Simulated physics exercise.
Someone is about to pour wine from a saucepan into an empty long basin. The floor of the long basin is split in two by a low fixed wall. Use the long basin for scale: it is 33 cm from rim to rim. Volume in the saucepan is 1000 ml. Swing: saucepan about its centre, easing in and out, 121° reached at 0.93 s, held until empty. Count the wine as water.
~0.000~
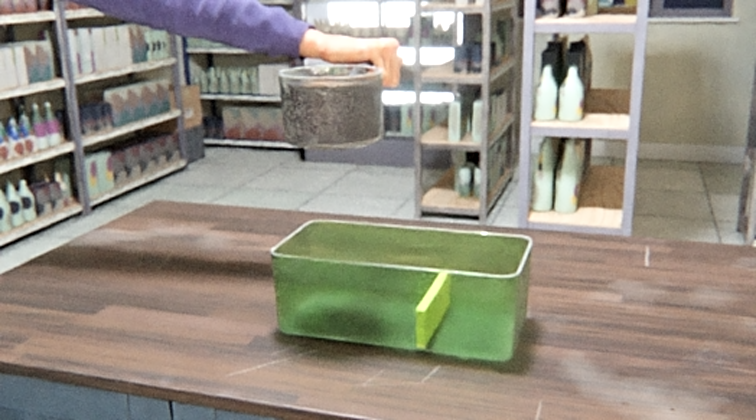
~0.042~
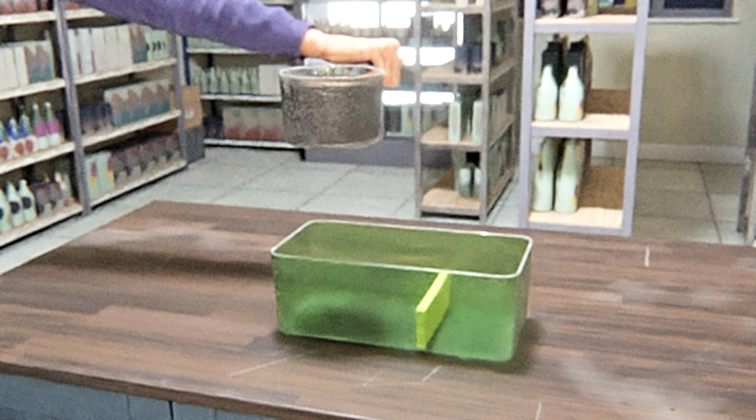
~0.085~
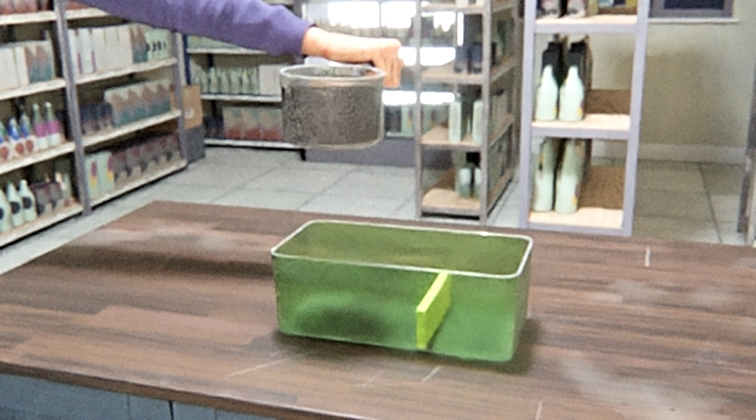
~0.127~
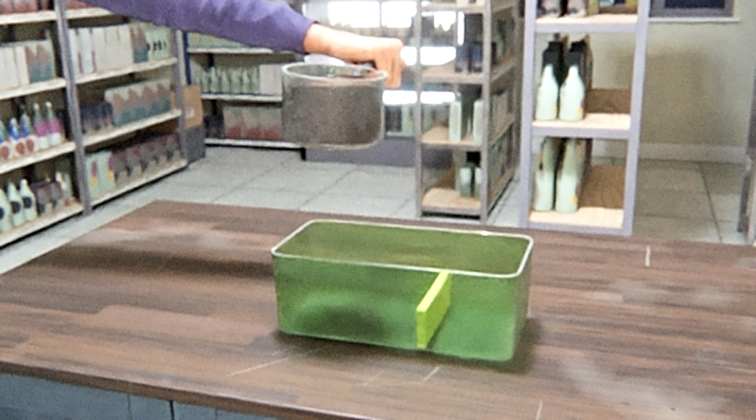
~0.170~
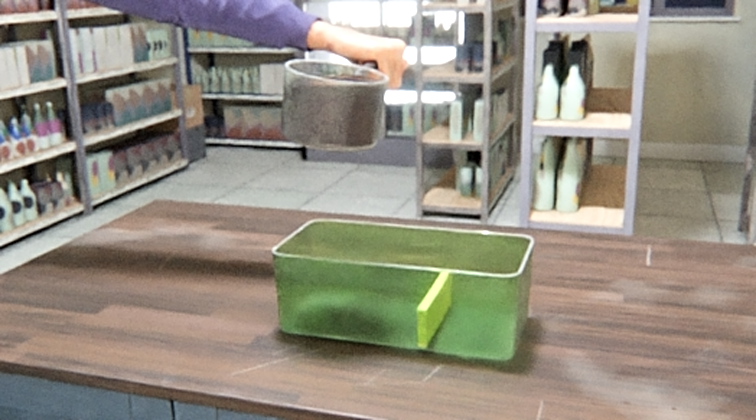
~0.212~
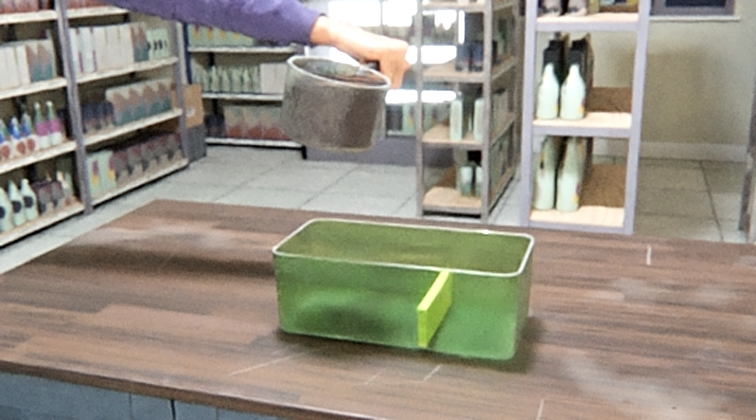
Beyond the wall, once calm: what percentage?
52 out of 100.
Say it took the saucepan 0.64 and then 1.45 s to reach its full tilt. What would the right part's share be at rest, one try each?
In order, 35 and 65 per cent.
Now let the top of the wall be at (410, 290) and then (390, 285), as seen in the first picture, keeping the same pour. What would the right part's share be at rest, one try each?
80 % and 90 %.
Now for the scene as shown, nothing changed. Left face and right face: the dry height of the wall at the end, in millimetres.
For the left, around 40 mm; for the right, around 22 mm.
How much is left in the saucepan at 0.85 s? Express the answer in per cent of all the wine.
6 %.
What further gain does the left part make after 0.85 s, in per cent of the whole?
Roughly 20 per cent.
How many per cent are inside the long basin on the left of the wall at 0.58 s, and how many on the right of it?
Around 2 on the left and around 6 on the right.
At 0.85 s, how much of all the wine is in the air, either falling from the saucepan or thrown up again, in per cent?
I'd put it at about 14 per cent of the liquid.
Then, 0.58 s in, the tilt is 83° and 54 per cent is still to pour, 2 is left of the wall and 6 right of it.
Then, 0.85 s in, the tilt is 119° and 6 per cent is still to pour, 26 is left of the wall and 54 right of it.
Then, 1.13 s in, the tilt is 121° and 0 per cent is still to pour, 45 is left of the wall and 52 right of it.
Then, 1.43 s in, the tilt is 121° and 0 per cent is still to pour, 46 is left of the wall and 52 right of it.
Finally, 46 per cent lies left of the wall, 52 right of it and 2 outside.
